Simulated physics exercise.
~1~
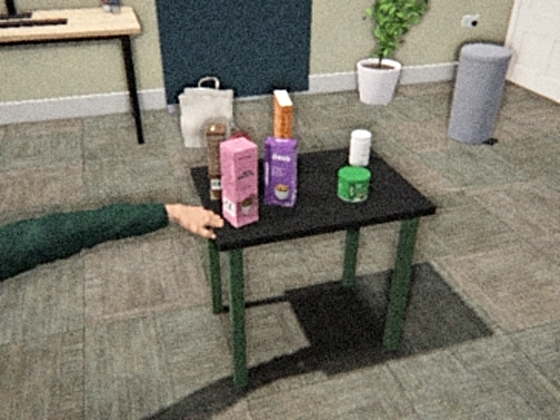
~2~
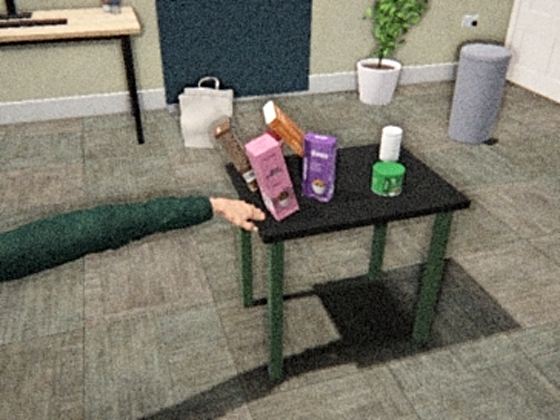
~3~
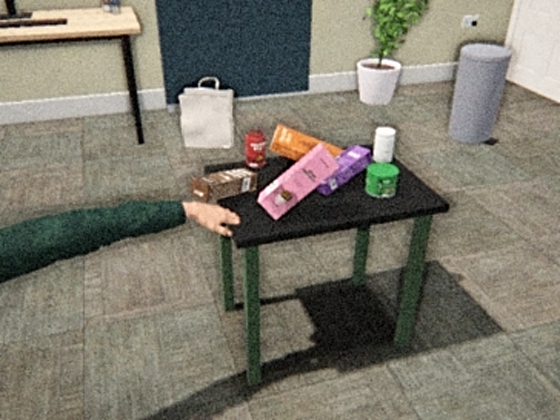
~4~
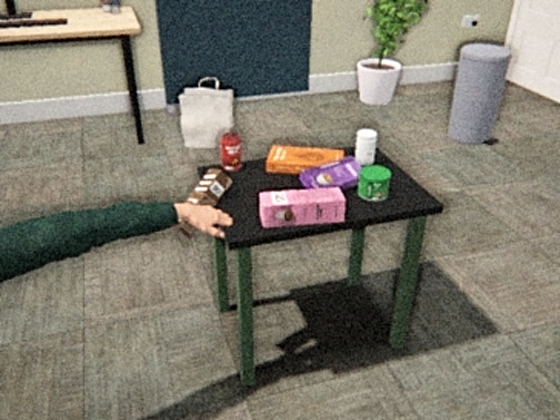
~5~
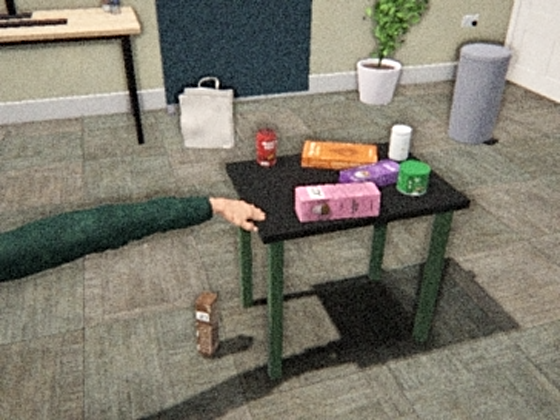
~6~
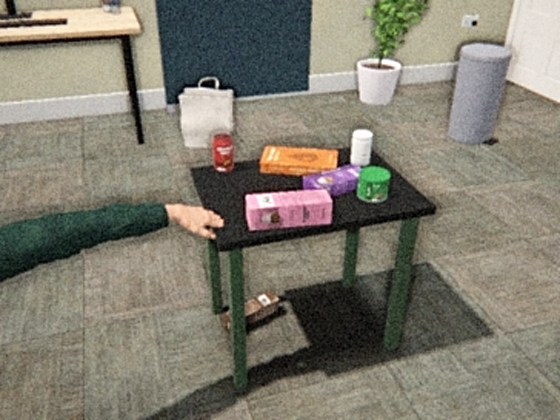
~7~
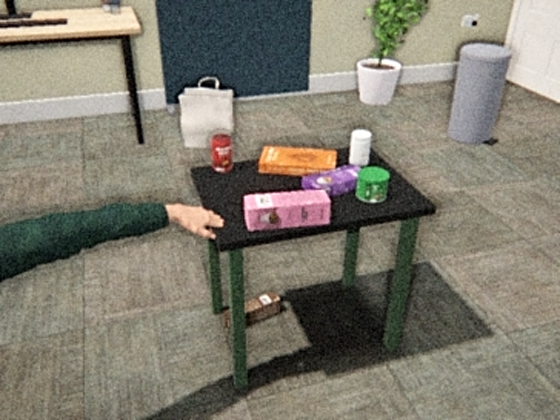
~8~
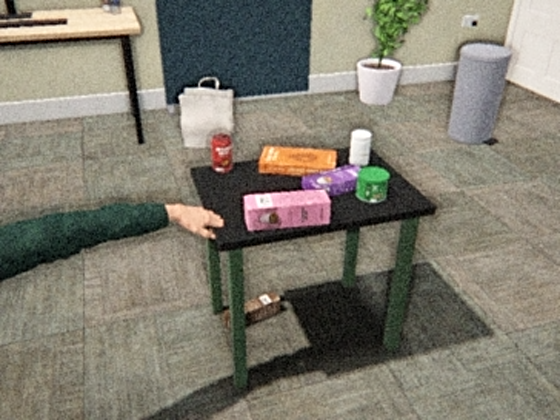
In an office, a hand jerking a small table back and forth, toppling three cartons onto it and a brown one to the floor.
